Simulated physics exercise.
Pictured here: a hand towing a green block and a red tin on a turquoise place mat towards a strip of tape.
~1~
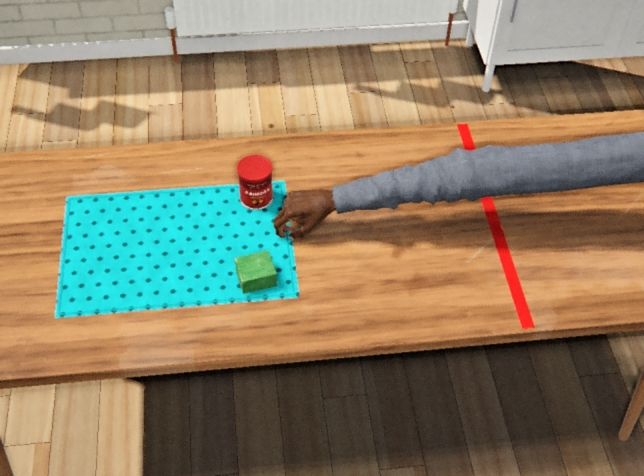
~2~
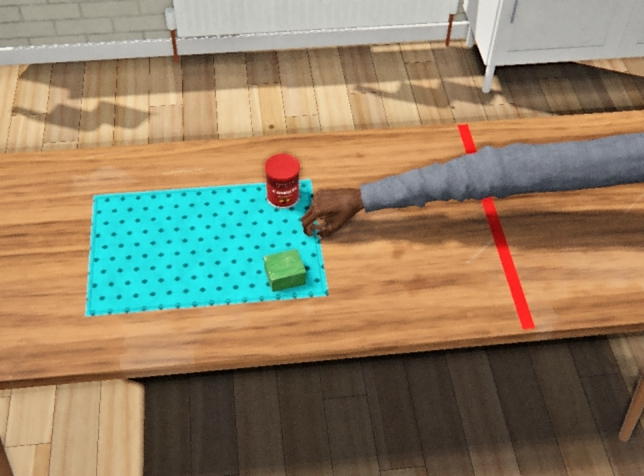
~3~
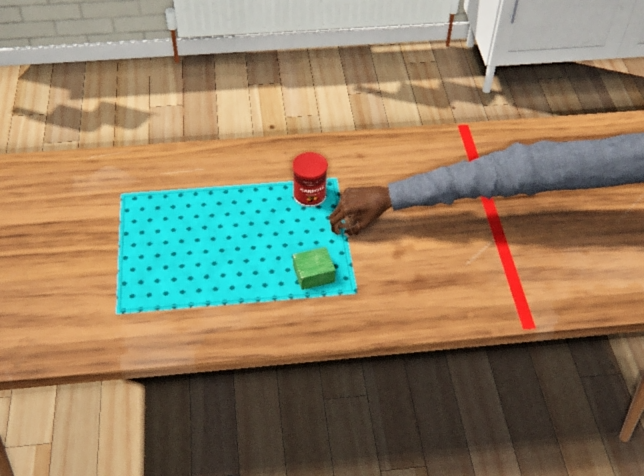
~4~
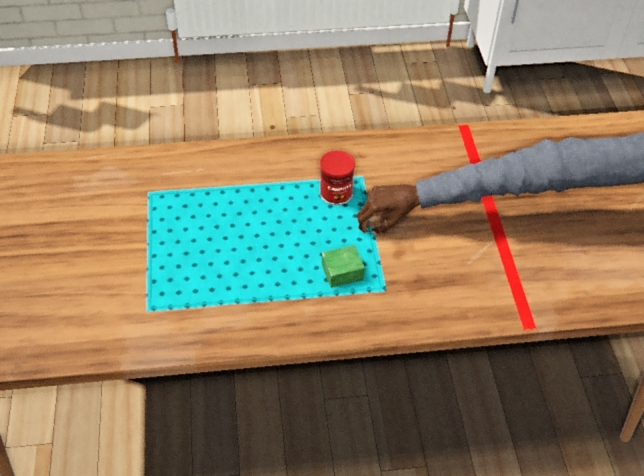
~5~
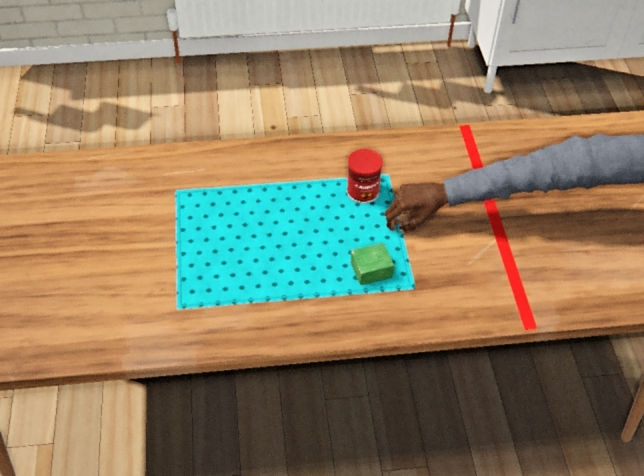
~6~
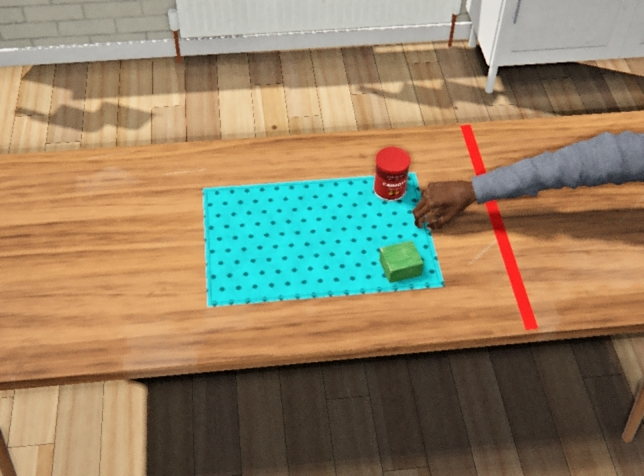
A turquoise place mat carrying a green block and a red tin slides rightward across a wooden table, pulled by a hand gripping its right edge. The block and tin ride along upright in their places as the sleeved arm draws back, and the gap to the red tape steadily narrows.
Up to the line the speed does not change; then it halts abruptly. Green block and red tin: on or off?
Green block - off; red tin - off.
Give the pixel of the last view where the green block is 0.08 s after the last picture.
At that time it is at about pixel (446, 258).
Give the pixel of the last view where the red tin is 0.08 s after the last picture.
At that time it is roughly at (433, 171).
Then, 0.08 s after the last picture, hem short of the tape; green block on the cloth near (446, 258); red tin on the cloth near (433, 171).
Then, 0.19 s after the last picture, hem at the tape; green block on the cloth near (500, 253); red tin ahead of the hem near (484, 167).
At rest, hem at the tape; green block ahead of the hem near (567, 249); red tin ahead of the hem near (556, 163). The green block leaves the cloth and the red tin shoots off the front.
